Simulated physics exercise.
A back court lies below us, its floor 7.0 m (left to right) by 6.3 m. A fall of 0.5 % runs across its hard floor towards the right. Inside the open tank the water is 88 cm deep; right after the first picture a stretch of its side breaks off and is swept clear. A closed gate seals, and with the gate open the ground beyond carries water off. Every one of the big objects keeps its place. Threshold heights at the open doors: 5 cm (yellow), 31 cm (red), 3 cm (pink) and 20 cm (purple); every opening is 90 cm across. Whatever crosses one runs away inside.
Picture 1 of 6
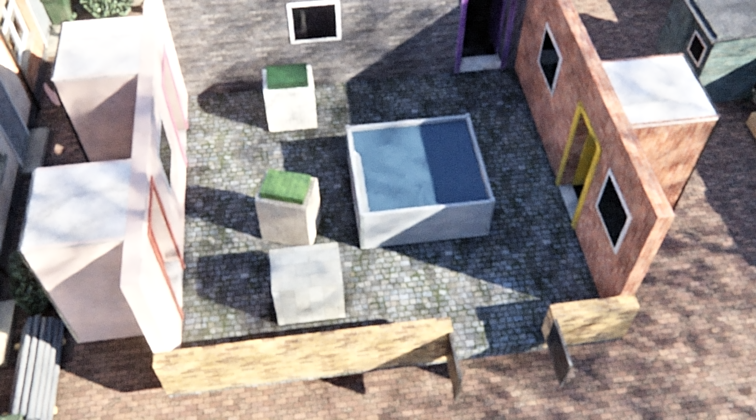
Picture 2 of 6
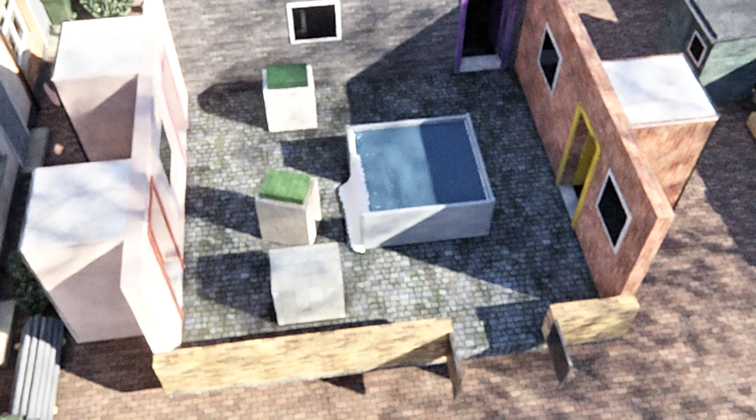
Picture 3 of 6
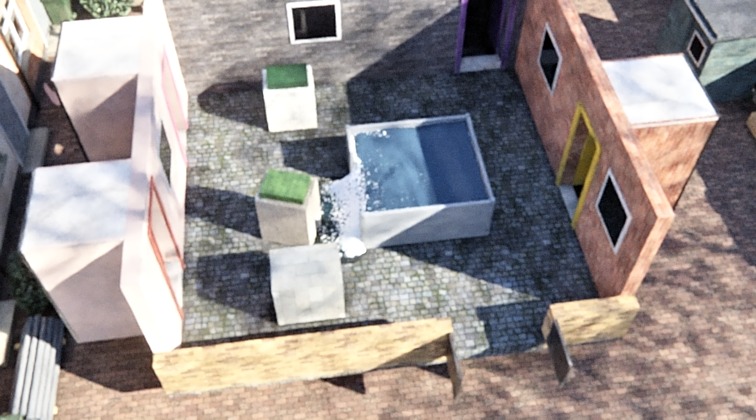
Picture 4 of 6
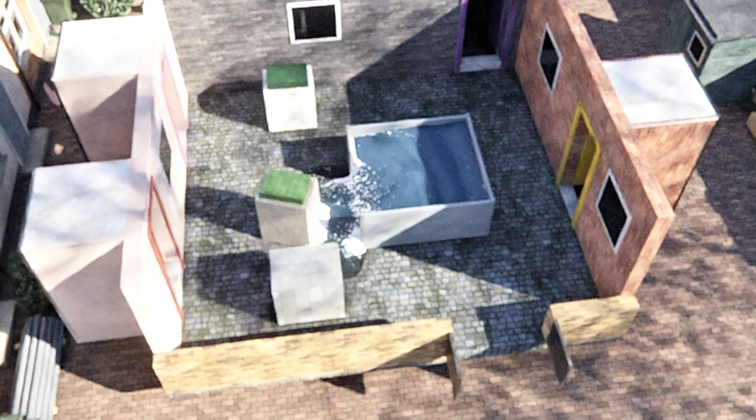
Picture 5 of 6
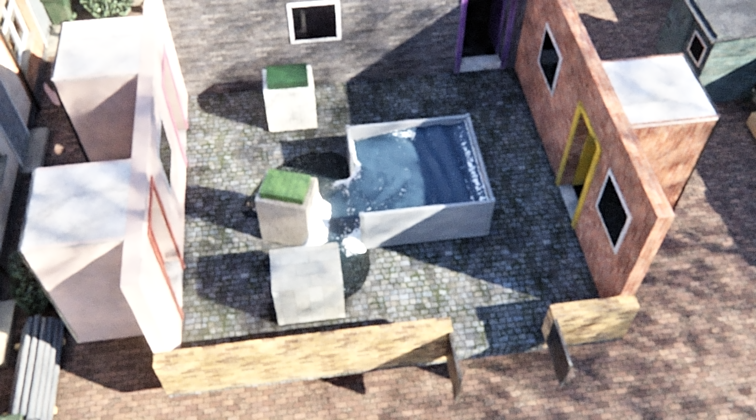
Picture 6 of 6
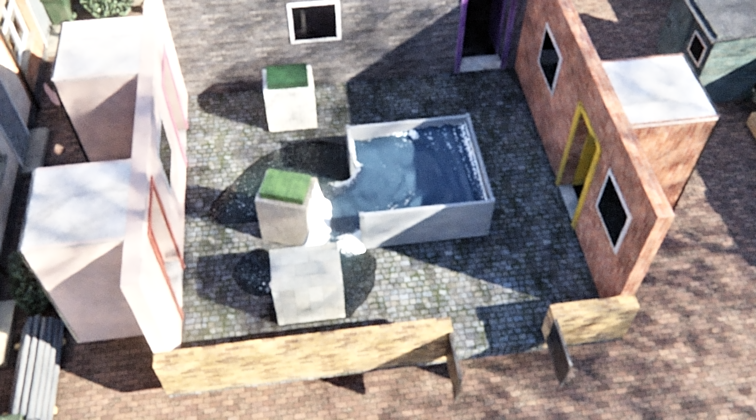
Water pours from the broken left side of an open tank and spreads between pale blocks.
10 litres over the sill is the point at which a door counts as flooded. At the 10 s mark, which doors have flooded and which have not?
The yellow door has flooded; the red door has not; the pink door has flooded; the purple door has not.
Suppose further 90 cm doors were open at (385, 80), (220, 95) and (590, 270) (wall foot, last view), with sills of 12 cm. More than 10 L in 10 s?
First doorway falls short, second gets there, third falls short.
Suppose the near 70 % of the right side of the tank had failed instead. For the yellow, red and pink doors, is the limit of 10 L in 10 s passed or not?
Result: Yellow limit passed, red limit not passed, pink limit not passed.
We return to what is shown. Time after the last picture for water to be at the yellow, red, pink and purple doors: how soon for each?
The front reaches yellow at 4.0 s, red at 0.3 s, pink at 0.6 s, purple at 3.8 s.
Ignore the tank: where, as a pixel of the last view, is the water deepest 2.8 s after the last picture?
Spot: Approx. (188, 103).
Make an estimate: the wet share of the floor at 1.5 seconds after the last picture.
Wet share: Near 50 percent.
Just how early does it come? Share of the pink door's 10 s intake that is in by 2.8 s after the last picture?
Estimate: Around 40 per cent.
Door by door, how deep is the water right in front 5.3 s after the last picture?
Depths in cm: Yellow 4, red 16, pink 17, purple 3.
Then, 0.7 s after the last picture water covers 30 % of the floor and is deepest (62 cm) near (330, 278); yellow door not reached, red door 24 cm at the sill, 0 L in, pink door 15 cm at the sill, 2 L in, purple door not reached.
Then, 1.5 s after the last picture water covers 50 % of the floor and is deepest (54 cm) near (188, 103); yellow door not reached, red door 31 cm at the sill, 1 L in, pink door 17 cm at the sill, 82 L in, purple door not reached.
Then, 2.8 s after the last picture water covers 60 % of the floor and is deepest (37 cm) near (188, 103); yellow door not reached, red door 19 cm at the sill, 3 L in, pink door 15 cm at the sill, 182 L in, purple door not reached.
Then, 5.3 s after the last picture water covers 95 % of the floor and is deepest (20 cm) near (231, 99); yellow door 4 cm at the sill, 0 L in, red door 16 cm at the sill, 3 L in, pink door 17 cm at the sill, 336 L in, purple door 3 cm at the sill, 0 L in.
Then, 9.3 s after the last picture water covers 100 % of the floor and is deepest (14 cm) near (584, 285); yellow door 12 cm at the sill, 62 L in, red door 9 cm at the sill, 3 L in, pink door 9 cm at the sill, 479 L in, purple door 12 cm at the sill, 0 L in.
